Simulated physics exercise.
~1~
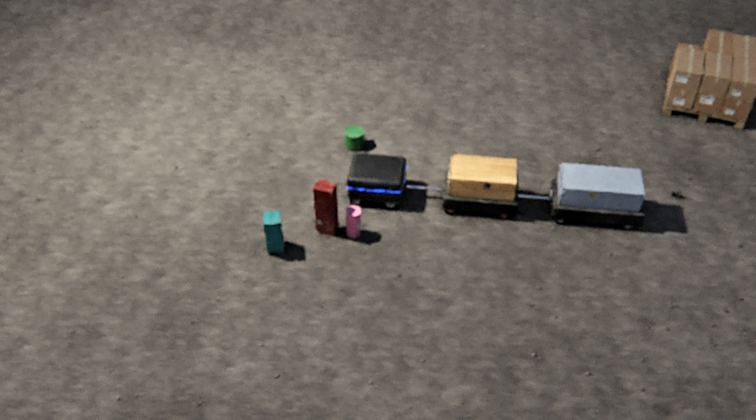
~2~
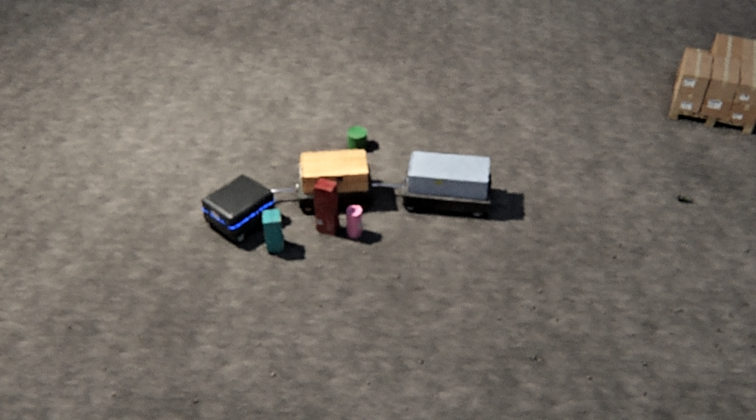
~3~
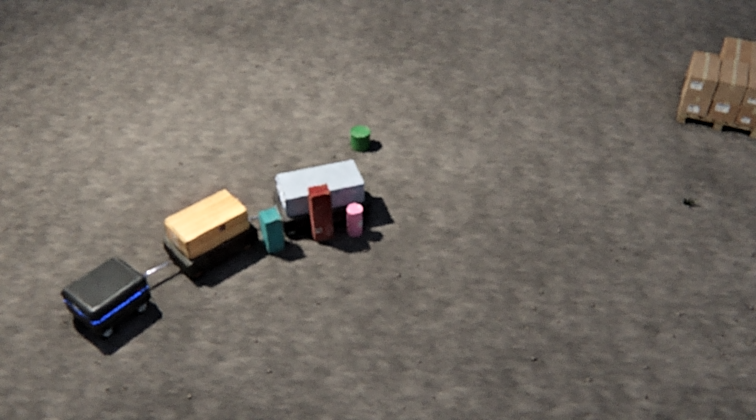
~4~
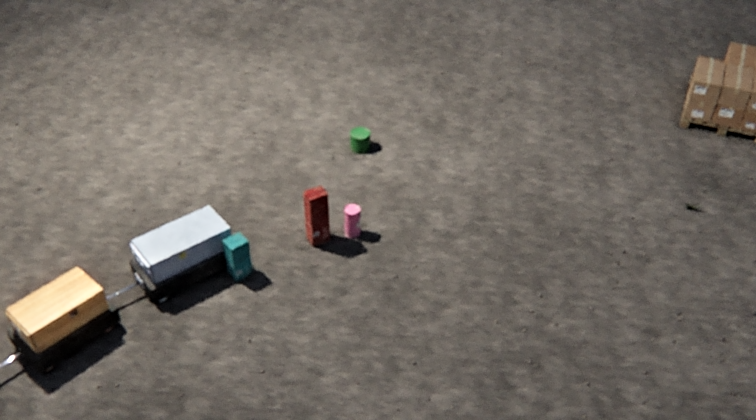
On a bare dirt floor, a tug pulls two carts left, nudging the red and turquoise boxes.
